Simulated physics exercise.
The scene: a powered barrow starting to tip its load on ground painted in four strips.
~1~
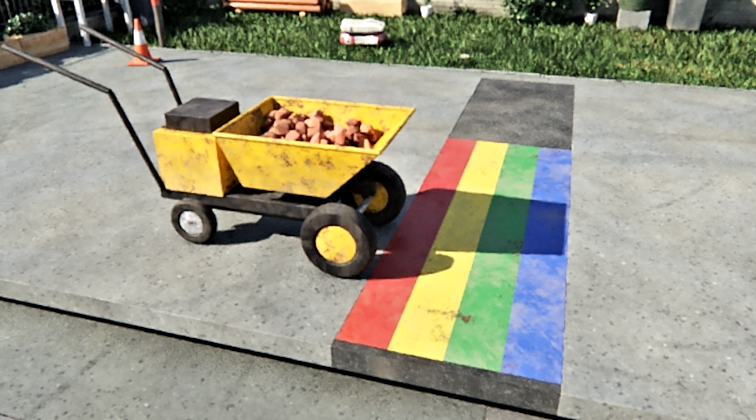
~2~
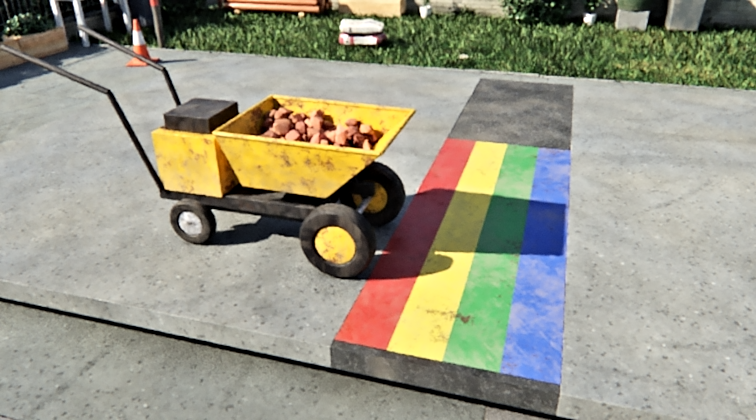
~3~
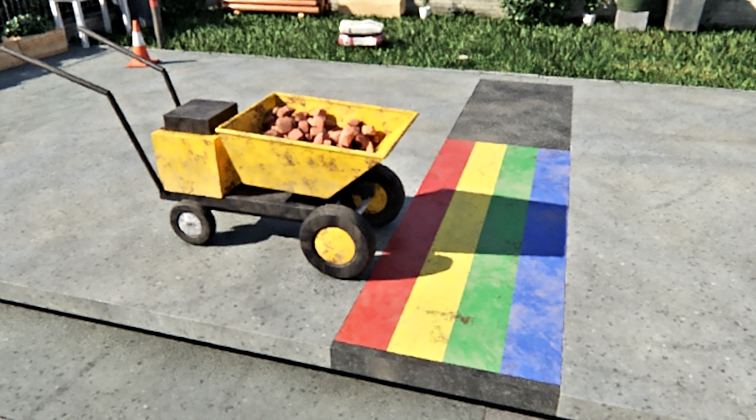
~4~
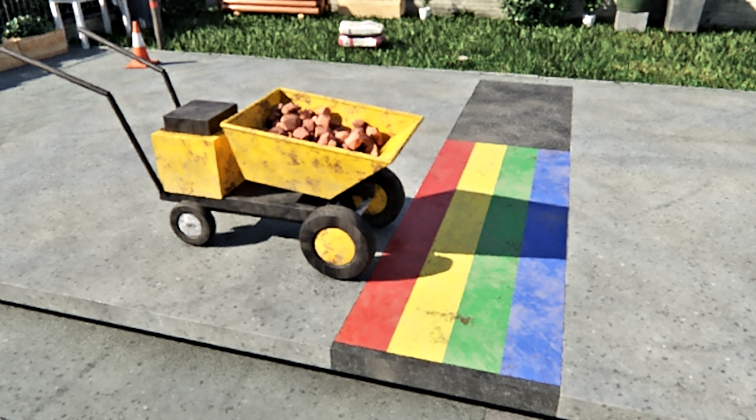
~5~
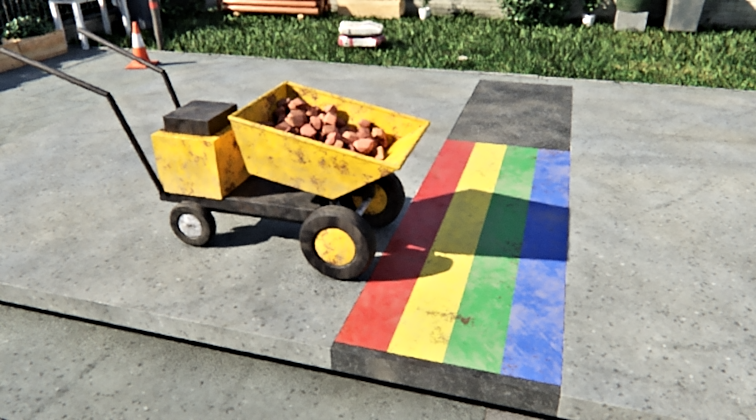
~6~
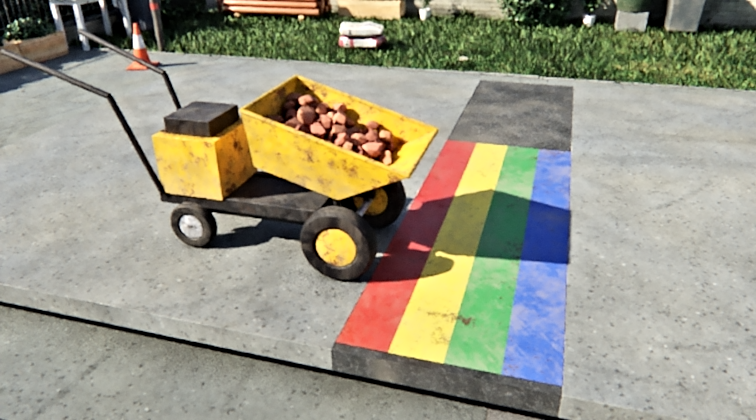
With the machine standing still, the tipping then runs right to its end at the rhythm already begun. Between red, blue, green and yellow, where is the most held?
On green.
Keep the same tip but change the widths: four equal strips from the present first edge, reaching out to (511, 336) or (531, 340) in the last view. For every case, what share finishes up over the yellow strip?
Shares: Close to 0 %; close to 0 %.
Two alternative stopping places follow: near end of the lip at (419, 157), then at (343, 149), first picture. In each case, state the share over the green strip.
About 20 per cent, then about 30 per cent.
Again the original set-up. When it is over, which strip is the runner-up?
The strip in second place is the blue strip.
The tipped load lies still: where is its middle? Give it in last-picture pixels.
Somewhere around (511, 264) in the final view.
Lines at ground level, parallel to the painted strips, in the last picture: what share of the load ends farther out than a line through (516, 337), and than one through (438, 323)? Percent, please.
Close to 30 and 80 per cent respectively.
Soon, skip tipped steeply; all in the skip.
A while on, skip tipped right over; about two thirds in the skip; a small part over the yellow strip; about a quarter over the green strip; a stray few over the blue strip.
Towards the end, skip tipped right over; about a quarter in the skip; a small part over the yellow strip; about a third over the green strip; about a quarter over the blue strip; a small part off the paint.
Finally, skip tipped right over; about a quarter in the skip; none over the red strip; a small part over the yellow strip; about a third over the green strip; about a quarter over the blue strip; a small part off the paint.
